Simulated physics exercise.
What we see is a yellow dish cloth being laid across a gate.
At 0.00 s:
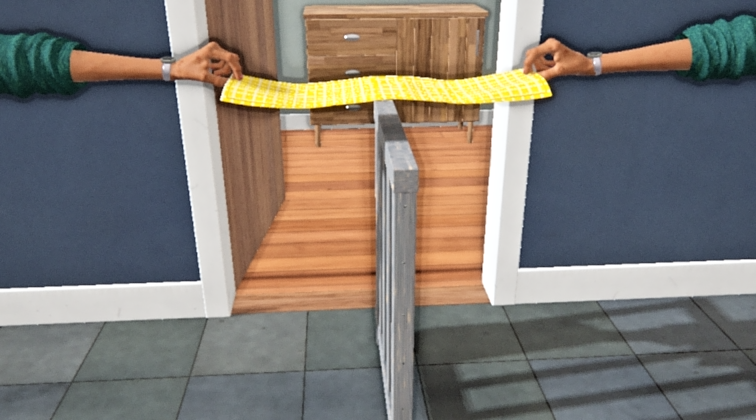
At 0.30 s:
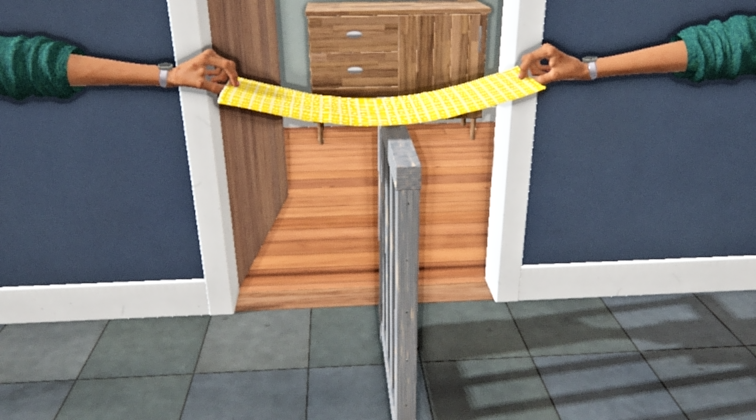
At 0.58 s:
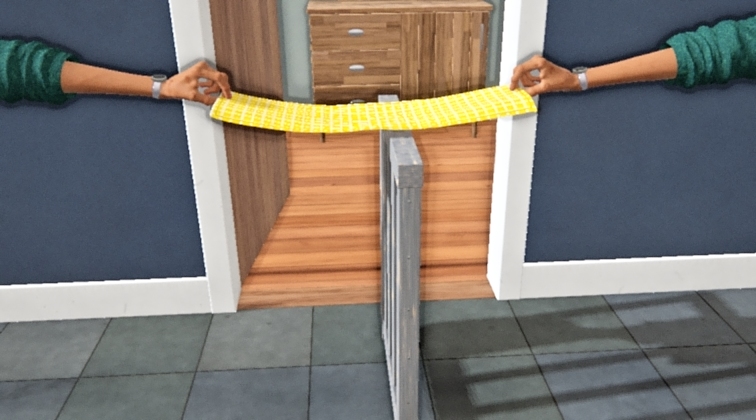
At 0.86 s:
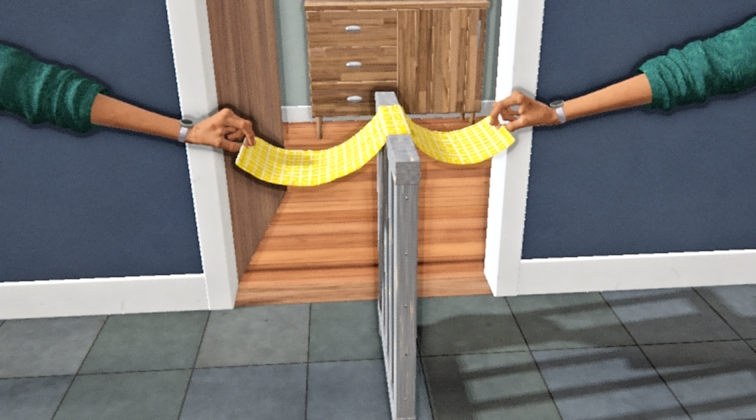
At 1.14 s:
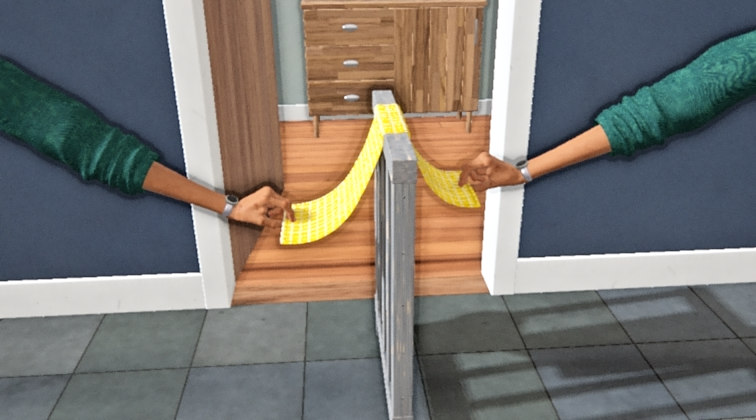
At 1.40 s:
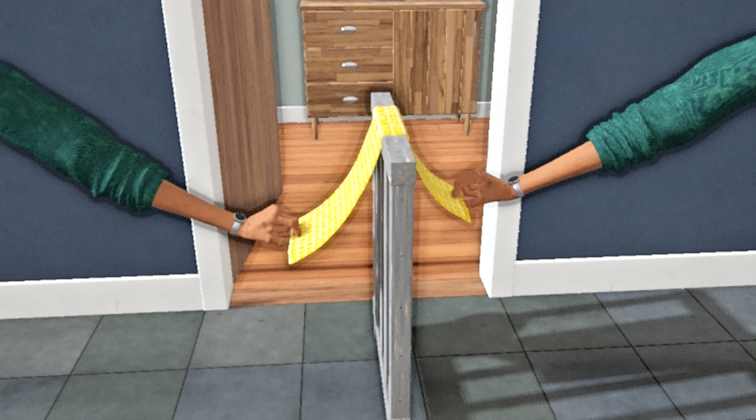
Two hands stretch a yellow cloth above a gray gate, then lower it over the top.
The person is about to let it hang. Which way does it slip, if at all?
Outcome: The yellow dish cloth hangs there.
By 1.62 s, dish cloth hanging on both sides, left end near (331, 263), right end near (423, 224).
By 1.72 s, dish cloth hanging on both sides, left end near (371, 268), right end near (401, 227).
When it is over, dish cloth hanging on both sides, left end near (379, 268), right end near (401, 227). The yellow dish cloth keeps its place.
